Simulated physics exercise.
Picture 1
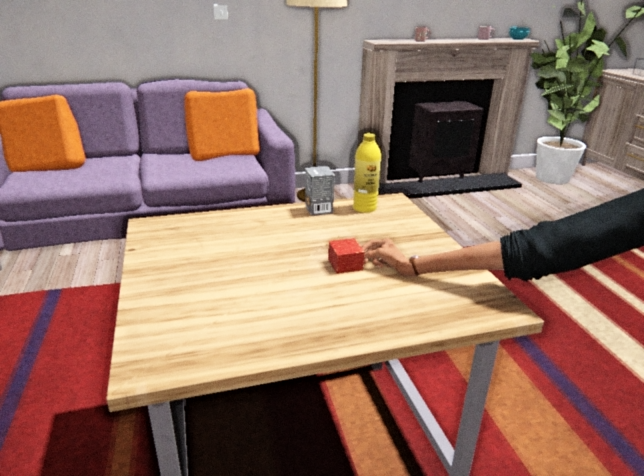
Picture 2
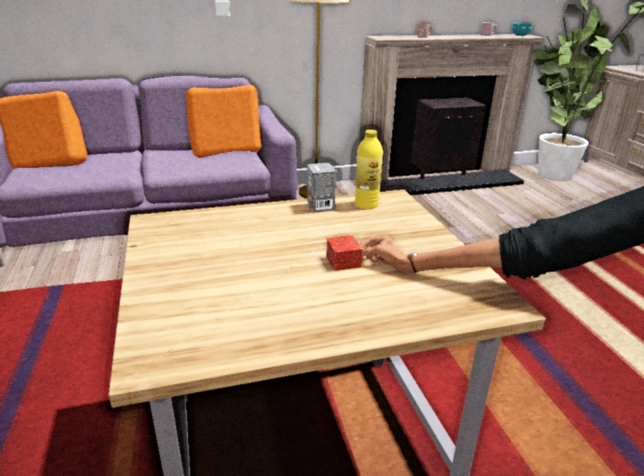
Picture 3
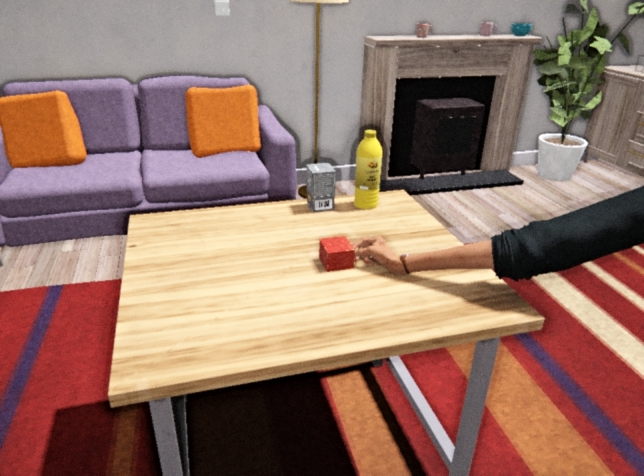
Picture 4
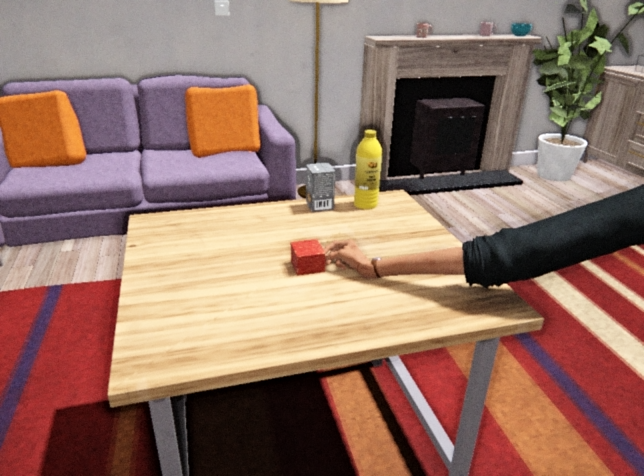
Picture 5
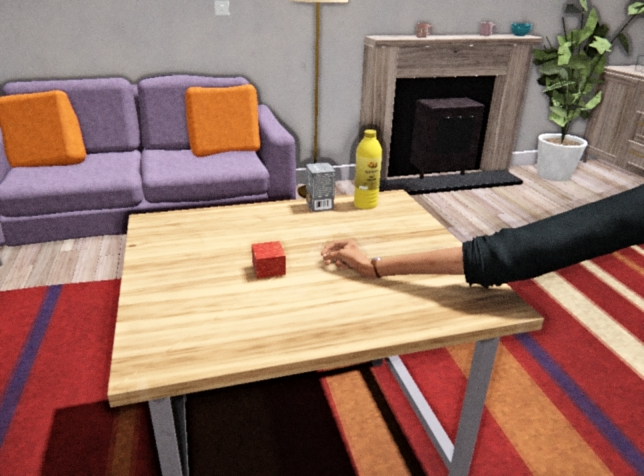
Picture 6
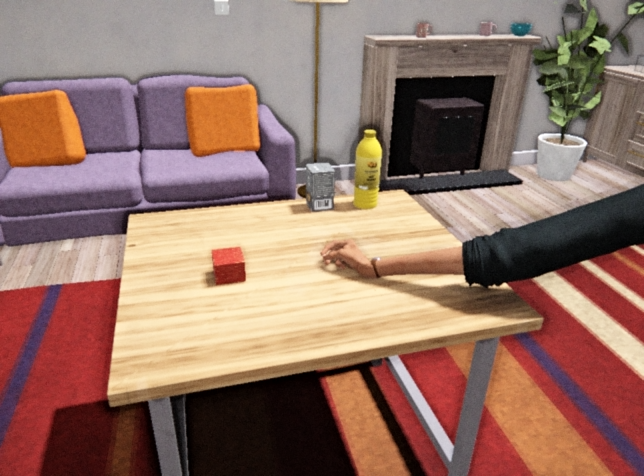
A small red block slides leftward across a light wooden table in a living room, seen from slightly above. A purple sofa with orange cushions stands behind at left, a yellow bottle and a grey box sit at the table's far edge, and a fireplace and potted plant are at right. A dark-sleeved arm pushes the block left, then stays still while the block glides on alone, away from the hand.
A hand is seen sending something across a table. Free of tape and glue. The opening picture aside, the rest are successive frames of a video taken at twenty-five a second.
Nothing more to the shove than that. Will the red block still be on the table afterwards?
I reckon it departs the table in the end.
Then, 0.20 s on from there, red block now off the table.
Then, 0.50 s on from there, things are still on the move.
In the end, off the table, red block.
